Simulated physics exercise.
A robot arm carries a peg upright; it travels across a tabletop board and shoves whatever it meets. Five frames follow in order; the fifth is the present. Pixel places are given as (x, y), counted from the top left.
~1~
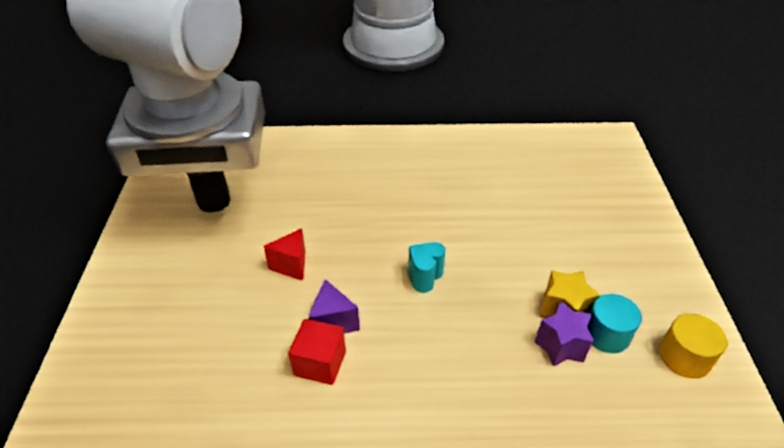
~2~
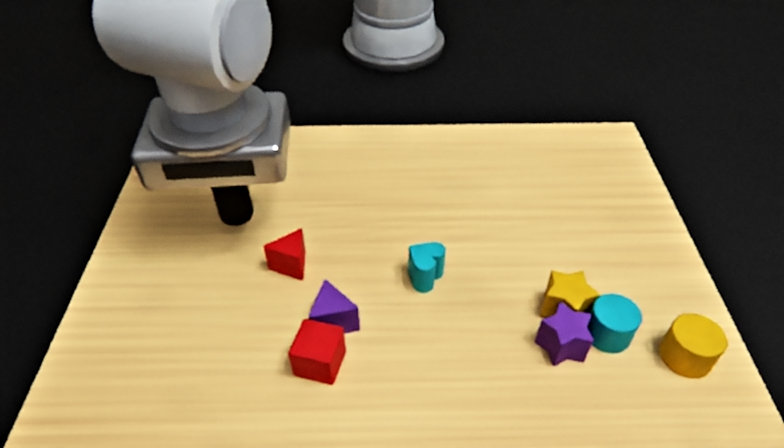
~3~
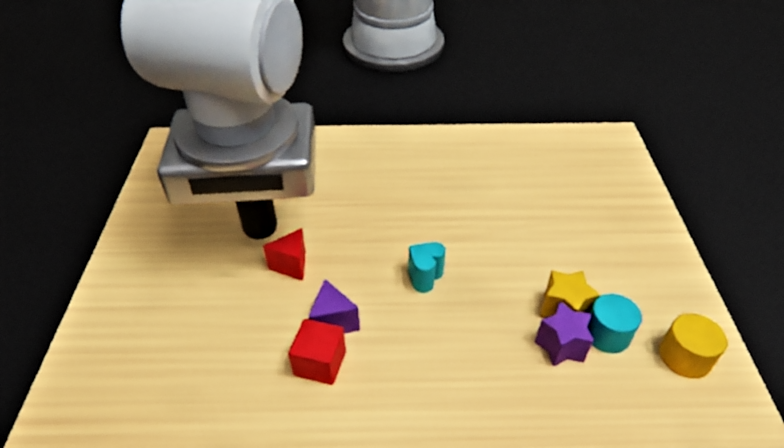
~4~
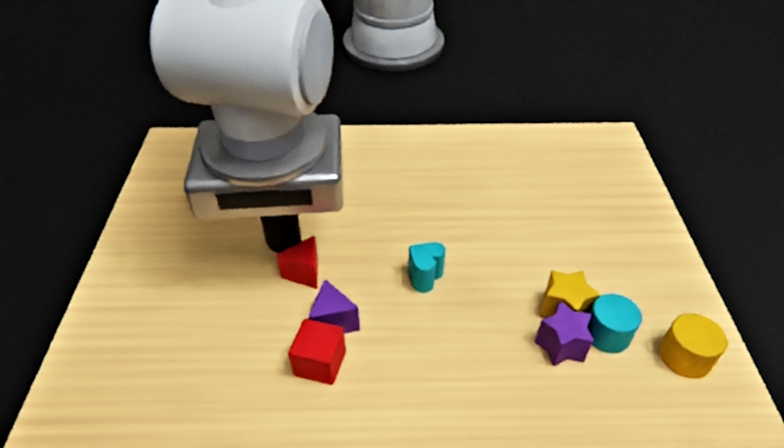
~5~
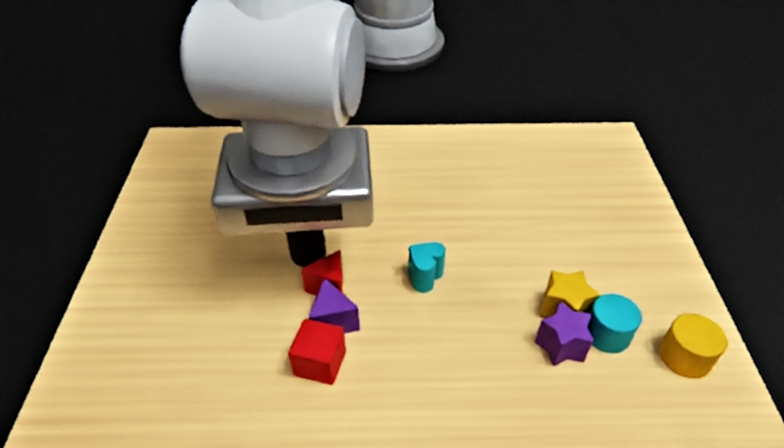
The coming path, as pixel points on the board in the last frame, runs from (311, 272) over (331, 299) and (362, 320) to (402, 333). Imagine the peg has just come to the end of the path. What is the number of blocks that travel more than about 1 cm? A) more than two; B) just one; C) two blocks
(C)
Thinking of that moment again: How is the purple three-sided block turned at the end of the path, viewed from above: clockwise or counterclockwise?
I'd predict that, seen from above, the purple three-sided block rotates clockwise.
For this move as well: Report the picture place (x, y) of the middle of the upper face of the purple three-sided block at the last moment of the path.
Near (367, 333).
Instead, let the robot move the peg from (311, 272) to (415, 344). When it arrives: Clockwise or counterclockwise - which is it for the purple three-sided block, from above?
Watching from overhead, you'd notice the purple three-sided block rotating clockwise.
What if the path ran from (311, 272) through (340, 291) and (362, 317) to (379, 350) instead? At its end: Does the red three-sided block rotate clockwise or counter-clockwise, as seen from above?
Its spin: Anticlockwise.
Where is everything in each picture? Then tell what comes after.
The first picture shows peg tip at (215, 203); block tops, red square piece at (316, 340); red three-sided block at (288, 243); purple three-sided block at (331, 300); turquoise heart at (427, 253).
The second picture shows peg at (238, 216); blocks unchanged.
The third picture shows peg at (261, 229); blocks unchanged.
The fourth picture shows peg at (285, 242); red three-sided block at (301, 251).
The fifth picture shows peg at (309, 255); red square piece at (316, 340); red three-sided block at (327, 266); purple three-sided block at (331, 300); turquoise heart at (427, 253).
What follows on the original path. One third of the way, peg at (329, 282); red square piece at (315, 344); red three-sided block at (359, 282), turned 45° anticlockwise; purple three-sided block at (343, 315), turned 45° clockwise.
Two thirds of the way, peg at (362, 304); red square piece at (315, 344); red three-sided block at (393, 291), turned 70° anticlockwise; purple three-sided block at (363, 328), turned 85° clockwise.
At the end, peg at (402, 317); red square piece at (315, 344); red three-sided block at (428, 292), turned 105° anticlockwise; purple three-sided block at (367, 333), turned 100° clockwise; turquoise heart in place.
